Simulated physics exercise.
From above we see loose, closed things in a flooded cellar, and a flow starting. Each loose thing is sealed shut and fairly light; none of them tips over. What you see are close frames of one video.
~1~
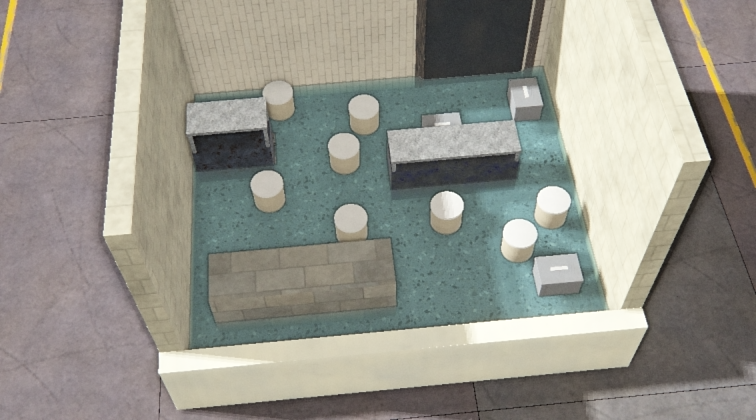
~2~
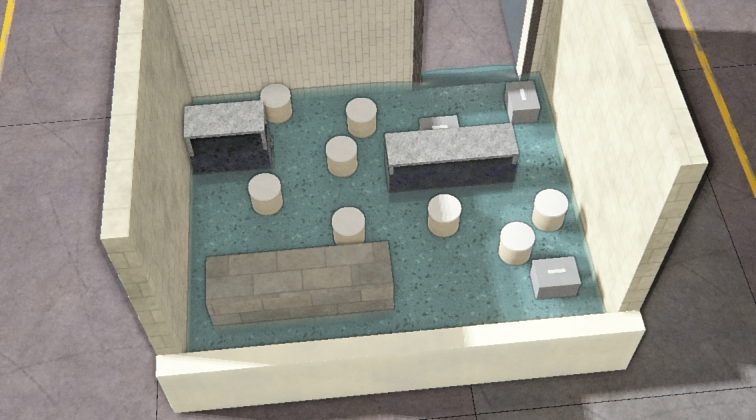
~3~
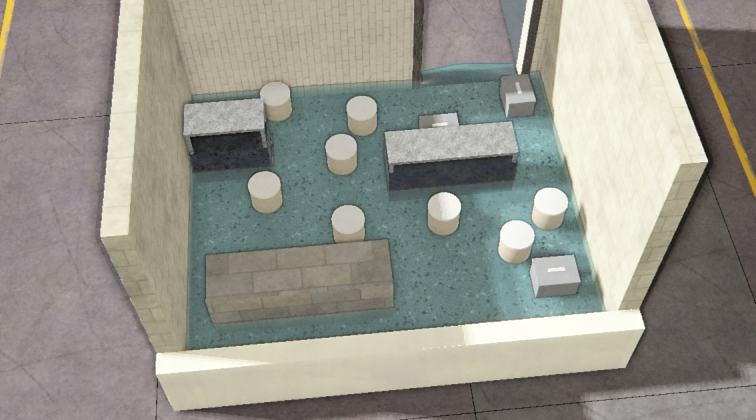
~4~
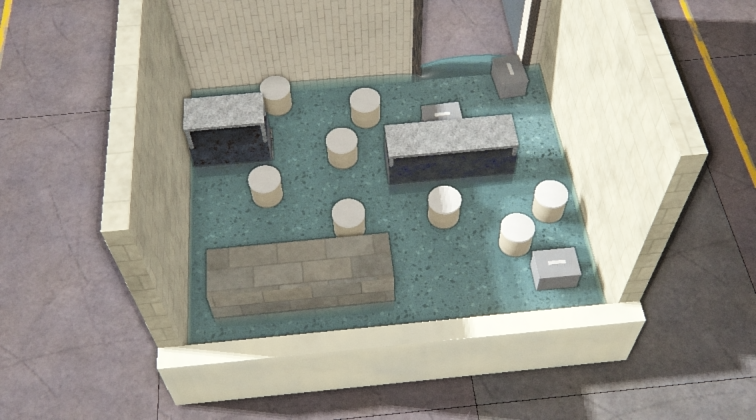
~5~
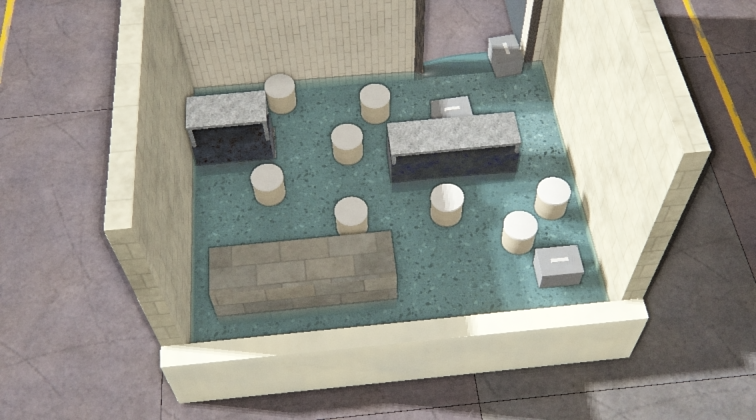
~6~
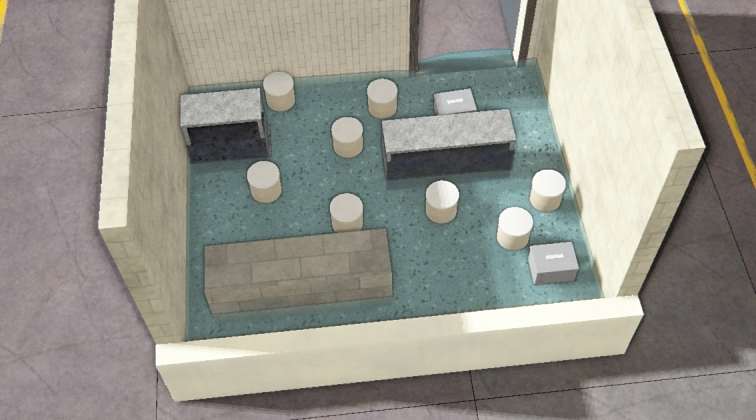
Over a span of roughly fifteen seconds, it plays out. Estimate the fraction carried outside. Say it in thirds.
The answer is two thirds or more.
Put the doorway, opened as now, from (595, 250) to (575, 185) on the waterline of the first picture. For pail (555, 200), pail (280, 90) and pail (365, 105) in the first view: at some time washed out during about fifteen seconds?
Each object, in the order asked: Flushed / not flushed / not flushed.
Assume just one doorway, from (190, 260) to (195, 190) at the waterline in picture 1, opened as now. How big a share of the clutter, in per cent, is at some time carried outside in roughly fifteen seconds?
My figure is 50 %.
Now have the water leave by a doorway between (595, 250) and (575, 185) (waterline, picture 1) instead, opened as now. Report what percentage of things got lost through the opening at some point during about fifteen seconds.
That would be near 60 per cent of the things.
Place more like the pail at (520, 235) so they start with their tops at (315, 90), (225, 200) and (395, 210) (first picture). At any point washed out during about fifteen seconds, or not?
Here's how it goes, in order: Gets out, then does not get out, then gets out.
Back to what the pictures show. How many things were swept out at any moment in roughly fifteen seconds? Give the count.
Result - 9.
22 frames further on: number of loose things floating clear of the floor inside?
My tally gives 5.
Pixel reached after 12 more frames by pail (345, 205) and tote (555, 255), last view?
My guess: Roughly (347, 151), then roughly (556, 224).
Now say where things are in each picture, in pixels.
The first frame shows a tote at (442, 125) floats; a pail at (364, 106), afloat; 0 of 11 have shifted.
The second frame shows a tote at (440, 128) floats; a pail at (361, 109), afloat; 0 of 11 have shifted.
The third frame shows a tote at (440, 125), afloat; a pail at (362, 107) floats; 1 of 11 have shifted.
The fourth frame shows a tote at (442, 115) floats, close to its start; a pail at (365, 99) floats, close to its start; 3 of 11 have shifted.
The fifth frame shows a tote at (452, 109), afloat, close to its start; a pail at (375, 95), afloat, close to its start; 4 of 11 have shifted.
The sixth frame shows a tote at (455, 102), afloat, close to its start; a pail at (382, 90) floats, close to its start; 6 of 11 have shifted.
A moment on, 1 of 11 are out; 10 afloat.
Next, 4 of 11 are out; 7 afloat.
Later, 6 of 11 are out; 5 afloat.
In the end, 9 of 11 are out; 2 afloat.
